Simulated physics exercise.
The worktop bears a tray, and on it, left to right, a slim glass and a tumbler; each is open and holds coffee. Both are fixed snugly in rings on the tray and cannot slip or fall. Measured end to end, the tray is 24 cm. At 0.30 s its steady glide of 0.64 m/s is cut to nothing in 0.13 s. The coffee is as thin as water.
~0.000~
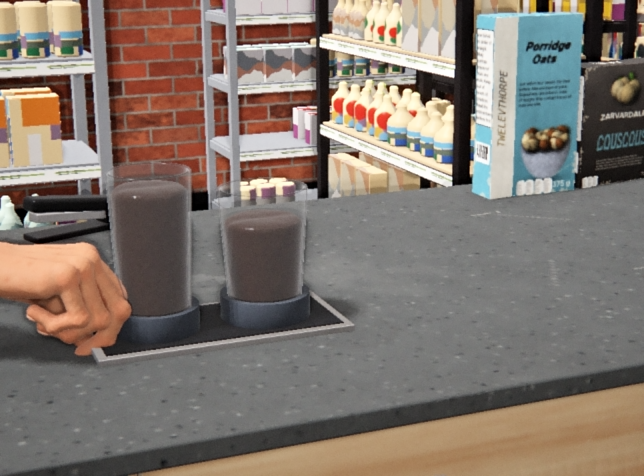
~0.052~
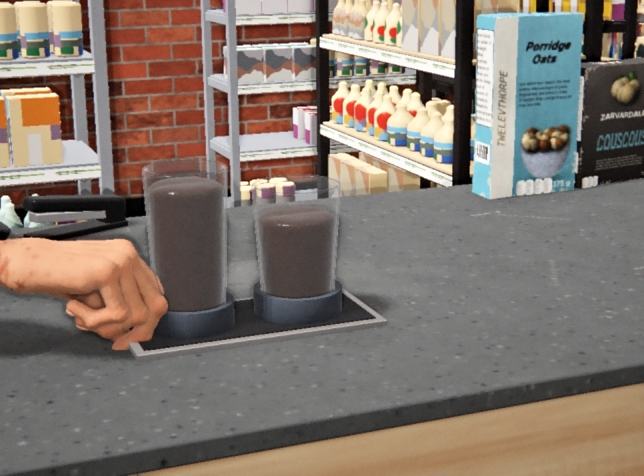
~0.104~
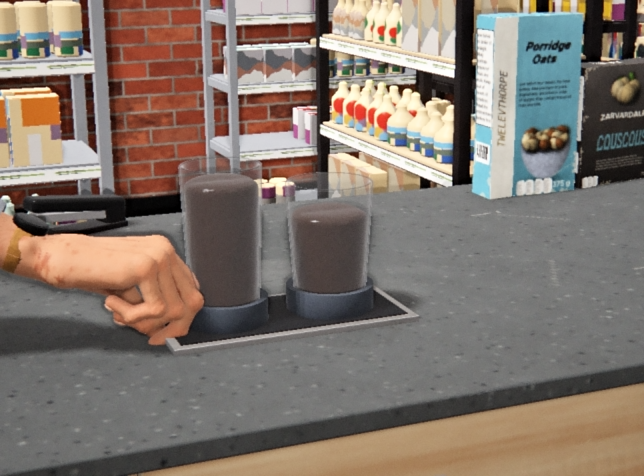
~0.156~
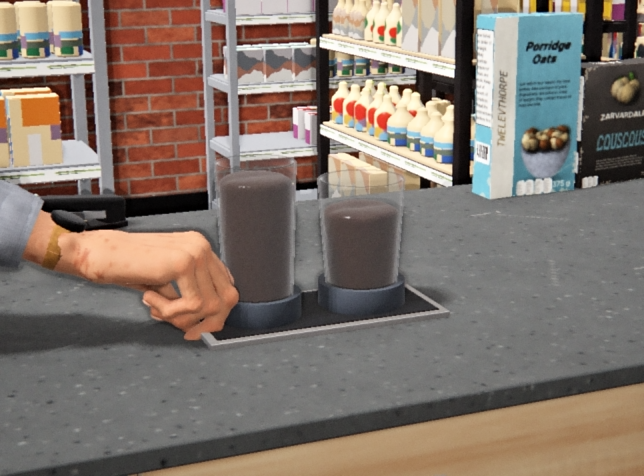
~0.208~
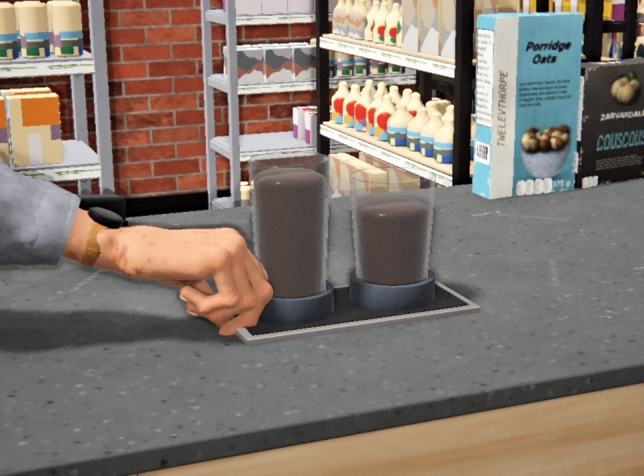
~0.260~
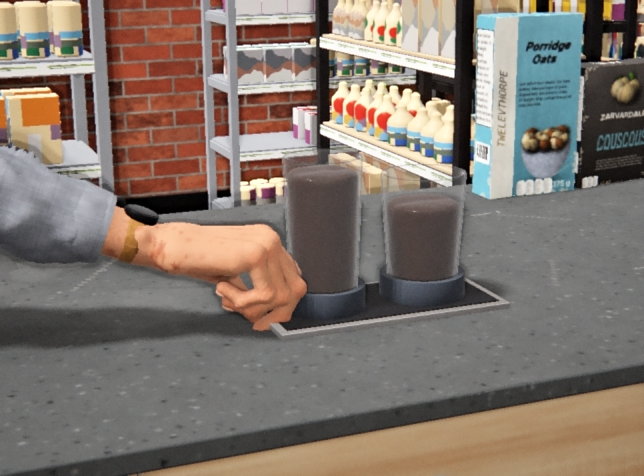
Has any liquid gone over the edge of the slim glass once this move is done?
Yes, messy.
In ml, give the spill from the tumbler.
Estimated volume: Some 2 ml.
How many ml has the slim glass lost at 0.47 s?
The figure is roughly 8 ml.
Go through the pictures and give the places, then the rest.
In the first picture, 0.0 cm from the start; slim glass, level (110, 191) left, (184, 184) right, rim (188, 170); tumbler, level (224, 221) left, (297, 214) right, rim (303, 186); the coffee in the slim glass stands 14 mm below the rim.
In the second picture, 3.3 cm from the start; slim glass, level (148, 187) left, (219, 181) right.
In the third picture, 6.7 cm from the start; slim glass, level (184, 184) left, (254, 178) right.
In the fourth picture, 10.0 cm from the start; slim glass, level (219, 181) left, (287, 175) right.
In the fifth picture, 13.3 cm from the start; slim glass, level (254, 177) left, (320, 171) right.
In the sixth picture, 16.6 cm from the start; slim glass, level (288, 175) left, (353, 169) right; tumbler, level (388, 205) left, (453, 198) right.
By 0.36 s the tray moves at 0.33 m/s; losses from the left are 0, 0 ml.
By 0.47 s the tray moves at 0.00 m/s; losses from the left are 7, 2 ml.
By 0.57 s the tray moves at 0.00 m/s; losses from the left are 7, 1 ml.
By 0.68 s the tray moves at 0.00 m/s; losses from the left are 7, 1 ml.
At rest losses from the left are 7, 1 ml.
